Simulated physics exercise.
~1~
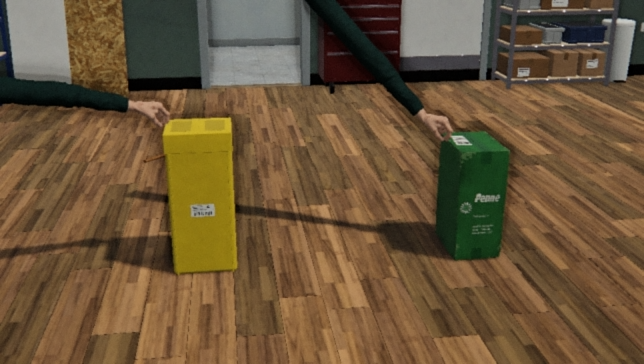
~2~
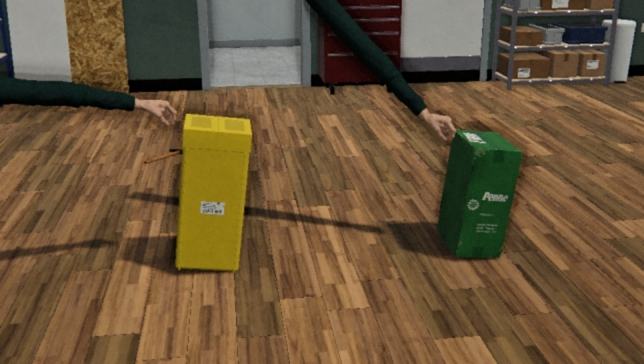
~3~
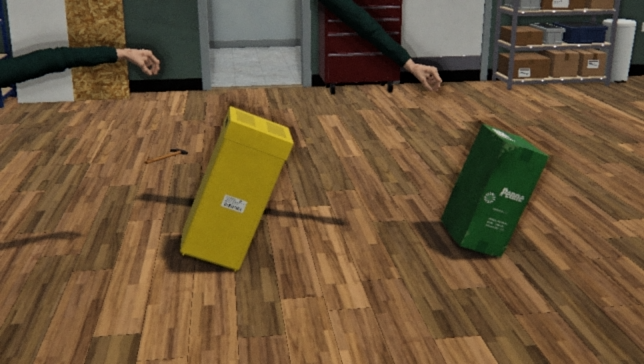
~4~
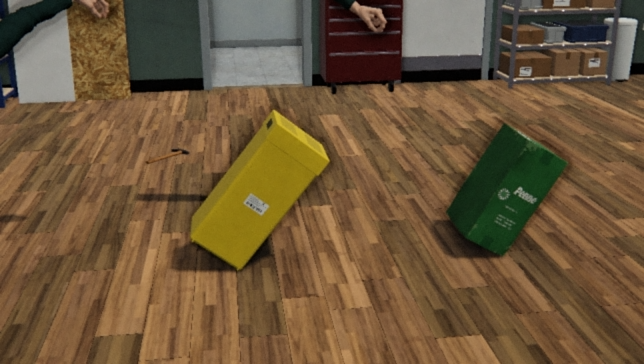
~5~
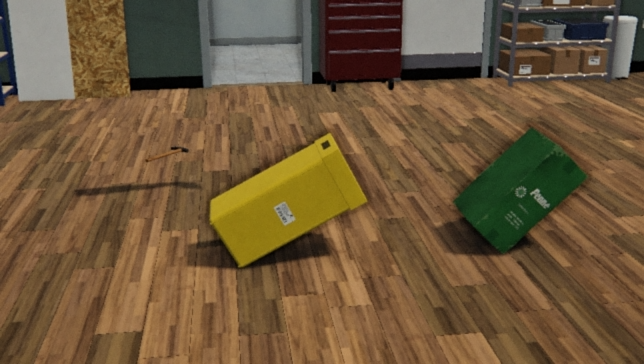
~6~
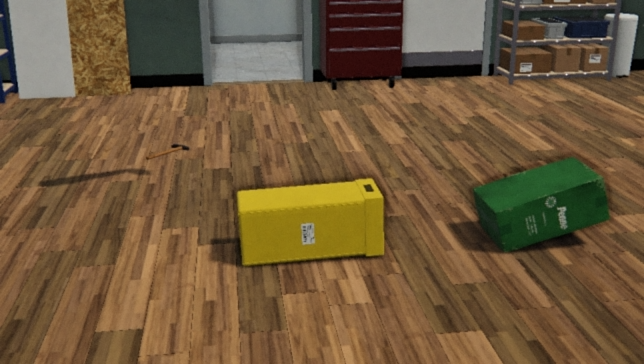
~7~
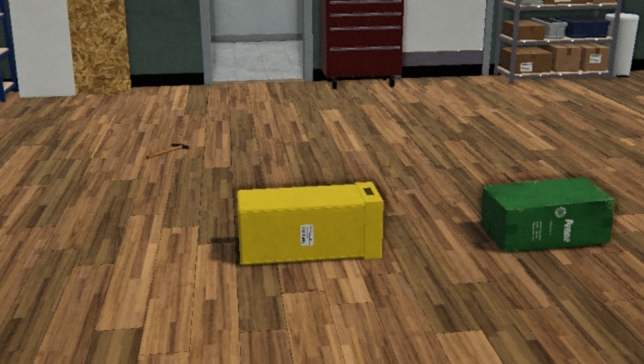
Two hands push a yellow bin and a green box, which both topple to the right.
